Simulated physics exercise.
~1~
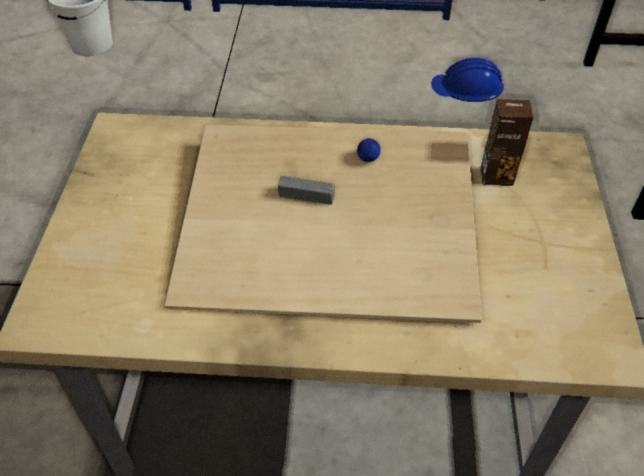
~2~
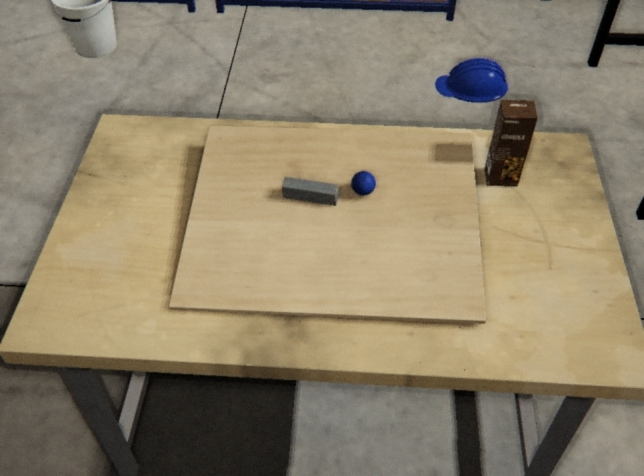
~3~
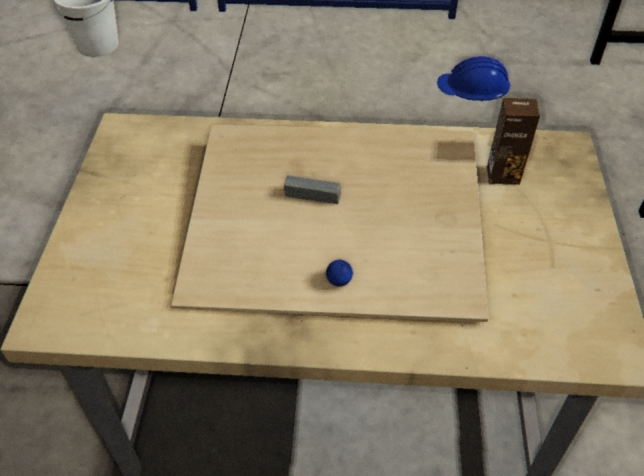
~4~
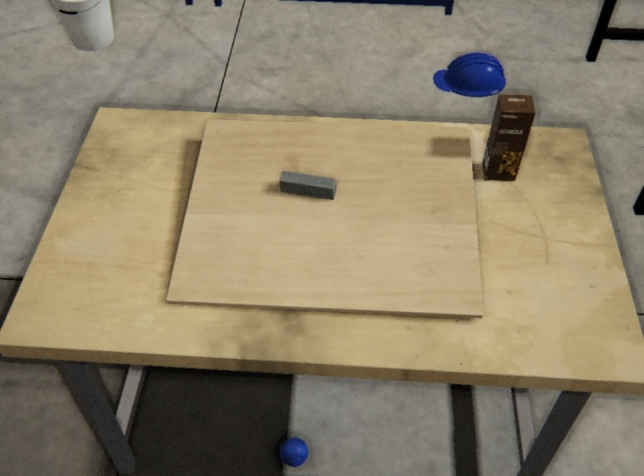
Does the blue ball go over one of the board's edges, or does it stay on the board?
It goes over the near edge of the board, and by the end it is below the front of the table.
